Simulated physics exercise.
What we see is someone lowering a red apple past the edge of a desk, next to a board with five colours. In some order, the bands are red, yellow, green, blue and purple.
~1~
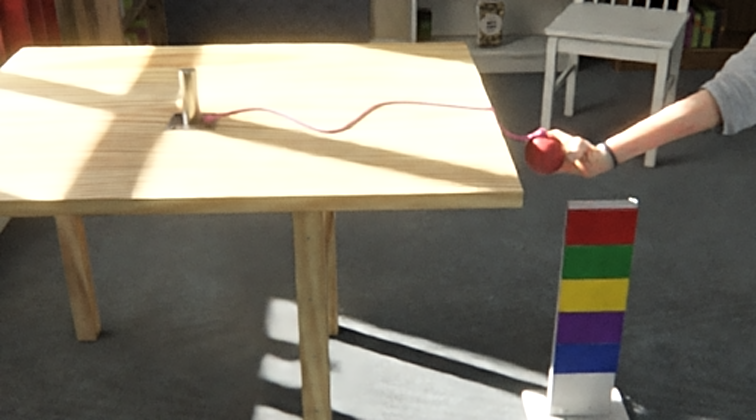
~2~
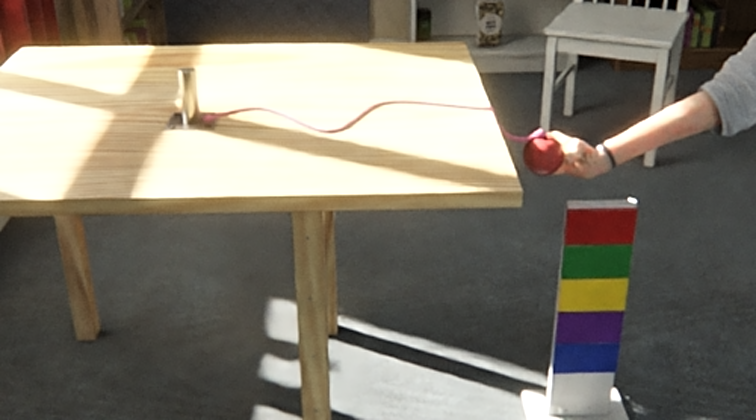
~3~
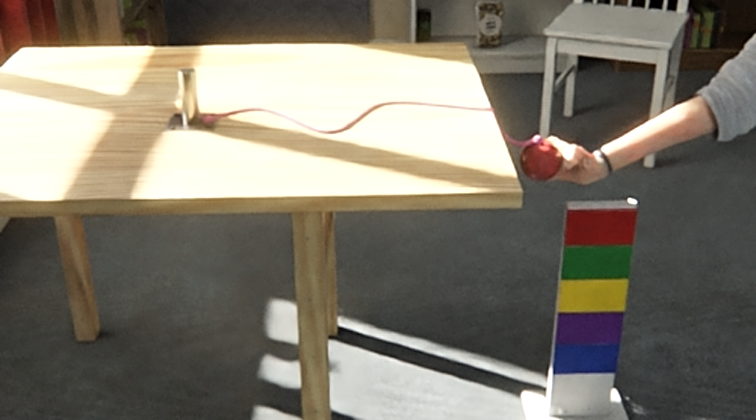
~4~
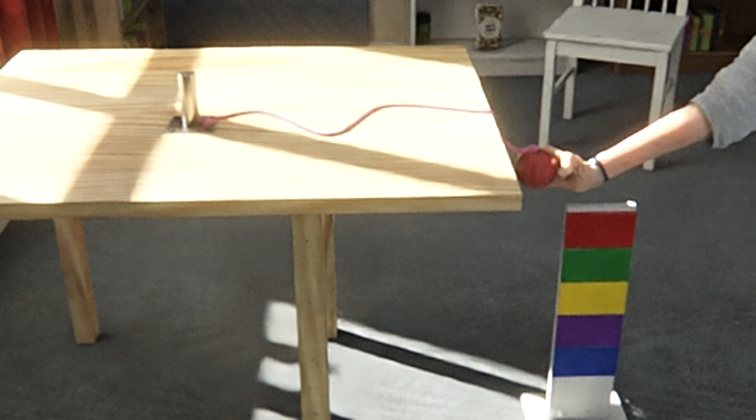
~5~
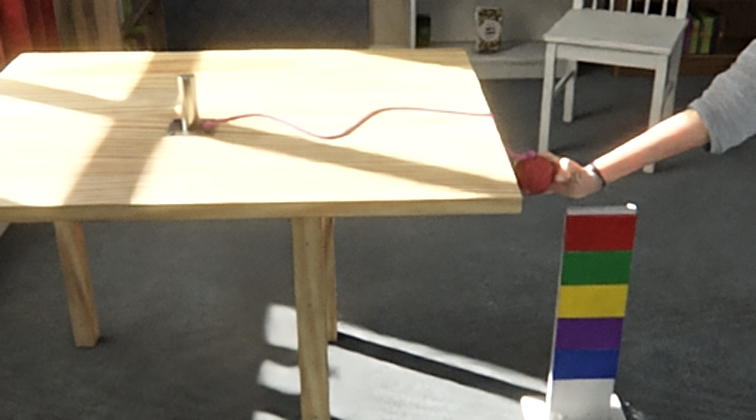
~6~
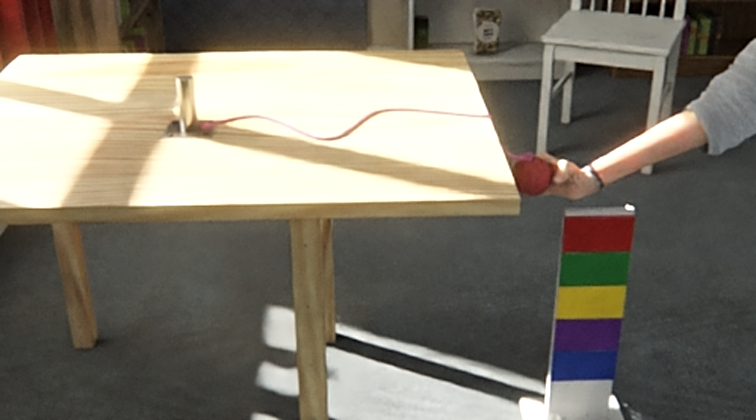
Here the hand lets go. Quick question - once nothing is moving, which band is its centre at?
The green band, I would say.
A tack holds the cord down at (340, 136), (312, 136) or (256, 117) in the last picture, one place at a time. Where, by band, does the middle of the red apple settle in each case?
Red; red; green.
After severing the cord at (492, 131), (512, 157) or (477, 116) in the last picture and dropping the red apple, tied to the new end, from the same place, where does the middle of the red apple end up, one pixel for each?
First (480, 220), then (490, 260), then (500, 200).
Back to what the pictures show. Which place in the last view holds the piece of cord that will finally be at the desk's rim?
You'll find it somewhere around (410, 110).
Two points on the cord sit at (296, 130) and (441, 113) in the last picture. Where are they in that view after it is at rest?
Near (324, 124) and (491, 152).
Early on, apple near (446, 261); level with green.
Midway, apple near (489, 271); level with green.
Finally, apple near (492, 272); level with green. Its middle rests at the green band.
